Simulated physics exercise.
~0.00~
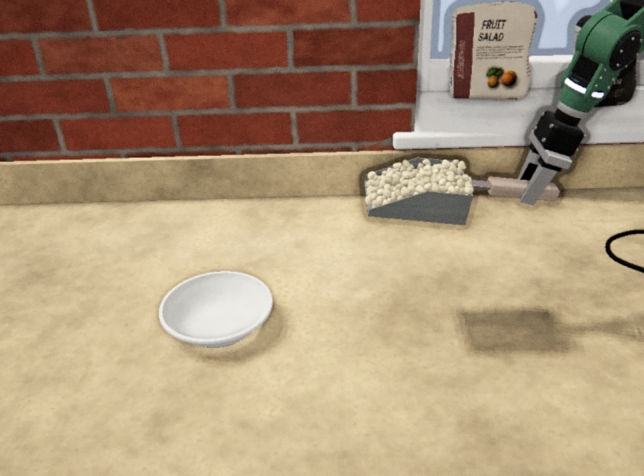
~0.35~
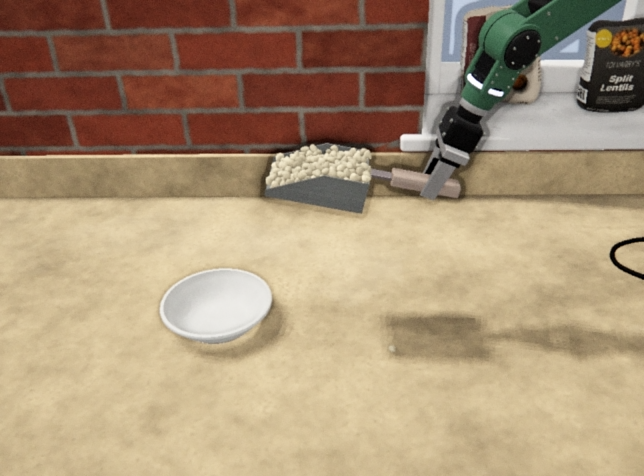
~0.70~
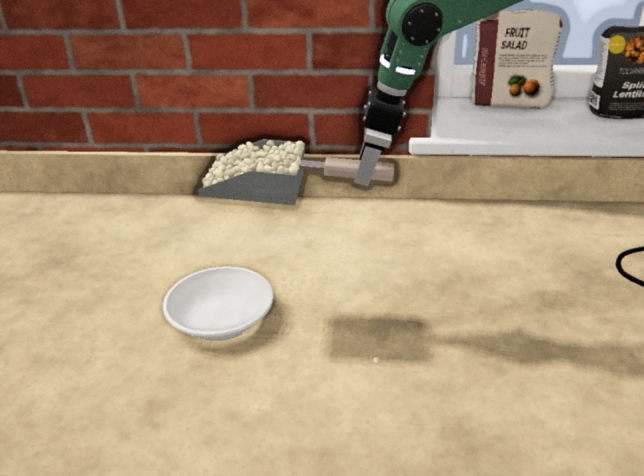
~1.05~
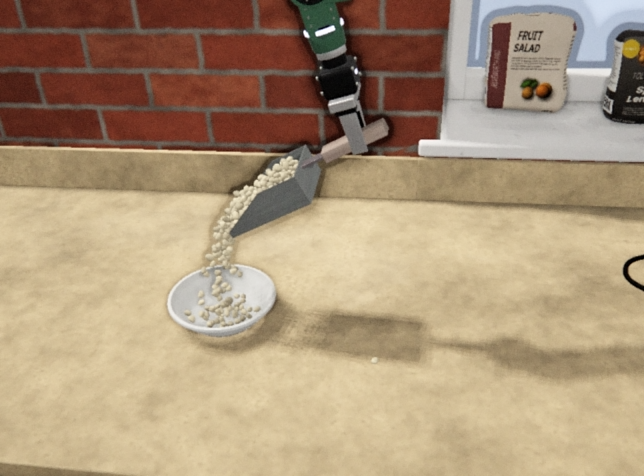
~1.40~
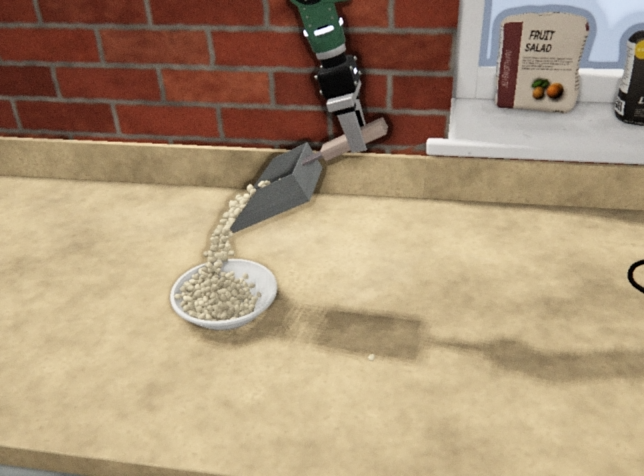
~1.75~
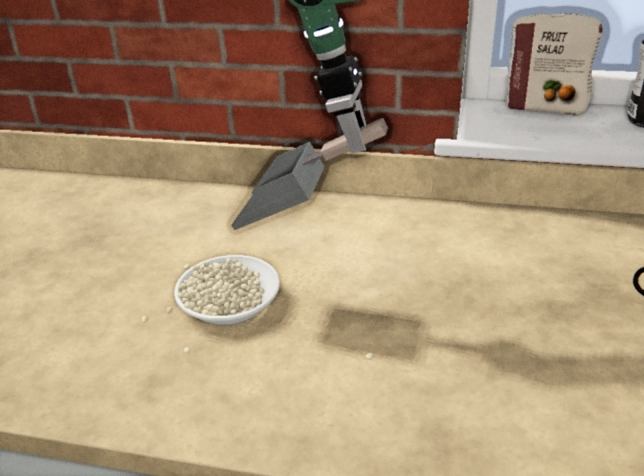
Green robot arm carrying a scoop of pale beans left and tipping them into a white bowl, a few landing on the counter.
